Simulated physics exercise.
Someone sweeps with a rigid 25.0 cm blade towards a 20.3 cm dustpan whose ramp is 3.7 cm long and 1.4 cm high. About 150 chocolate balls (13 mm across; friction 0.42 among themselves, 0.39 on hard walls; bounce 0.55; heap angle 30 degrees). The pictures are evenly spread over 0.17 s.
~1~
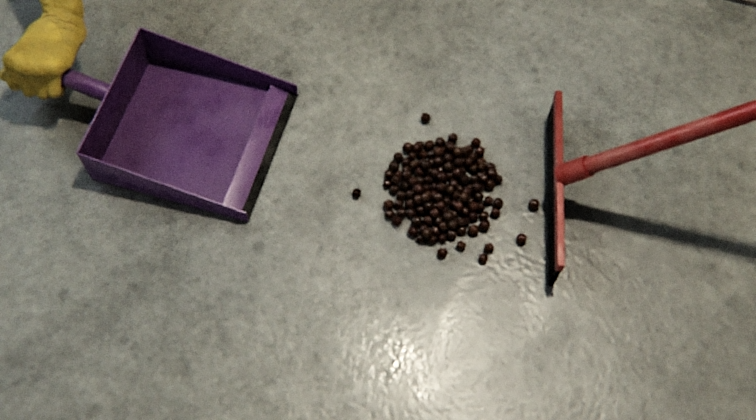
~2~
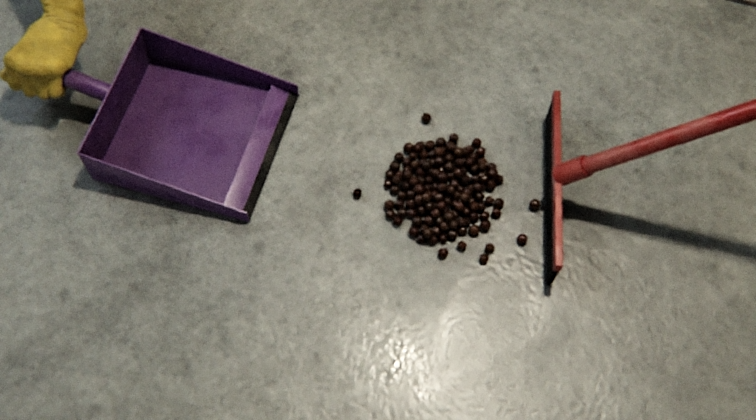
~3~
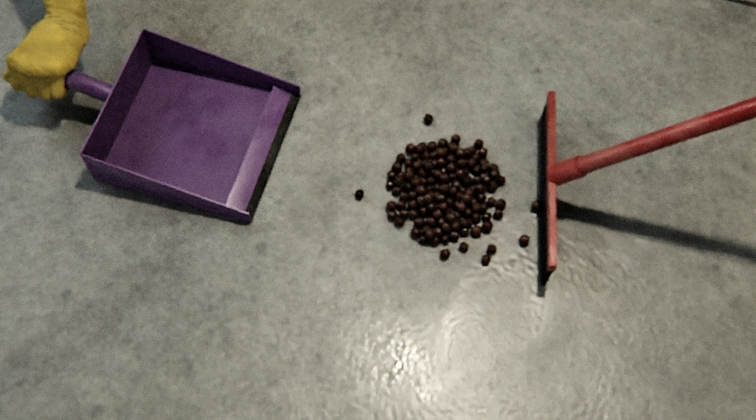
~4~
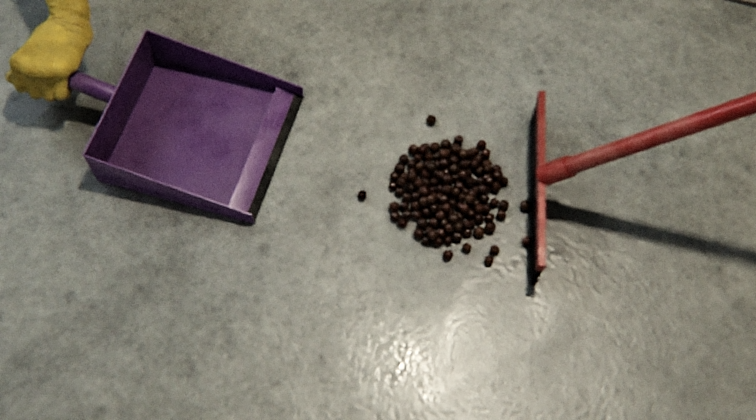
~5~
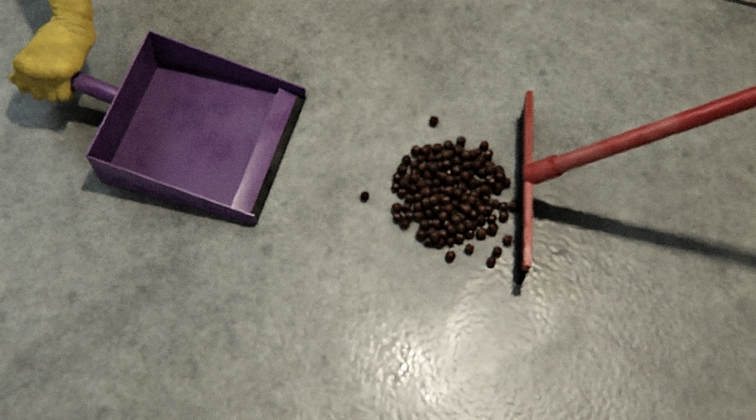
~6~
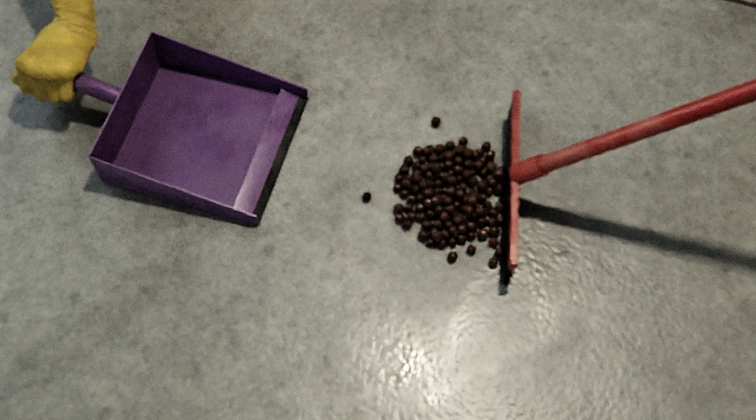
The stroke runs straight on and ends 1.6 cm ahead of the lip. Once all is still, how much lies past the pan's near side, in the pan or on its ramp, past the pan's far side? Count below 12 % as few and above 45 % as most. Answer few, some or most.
Near side: Some, pan: Some, far side: Few.
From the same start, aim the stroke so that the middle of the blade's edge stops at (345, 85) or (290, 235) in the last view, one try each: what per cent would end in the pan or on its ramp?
About 5 and 25 per cent.
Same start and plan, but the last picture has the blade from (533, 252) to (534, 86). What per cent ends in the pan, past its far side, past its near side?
Pan 5, far 15, near 5.
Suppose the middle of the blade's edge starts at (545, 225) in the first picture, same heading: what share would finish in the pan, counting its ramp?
Some 30 per cent.
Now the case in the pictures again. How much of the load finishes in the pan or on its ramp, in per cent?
Some 25 per cent.
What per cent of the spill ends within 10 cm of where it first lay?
About 0 per cent.
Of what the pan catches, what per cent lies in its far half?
Roughly 40 per cent.
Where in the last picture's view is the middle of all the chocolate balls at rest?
Around (276, 180).
Then, 0.22 s after the last picture, middle of the blade 17 cm from the lip; 0 % over the lip, far side 5 %, near side 10 %.
Then, 0.37 s after the last picture, middle of the blade 8 cm from the lip; 0 % over the lip, far side 5 %, near side 20 %.
Then, 0.64 s after the last picture, middle of the blade 4 cm from the lip; 25 % over the lip, far side 5 %, near side 25 %.
In the end, near side 25 %, pan 25 %, far side 5 %, in front of the lip or behind the blade 45 %.
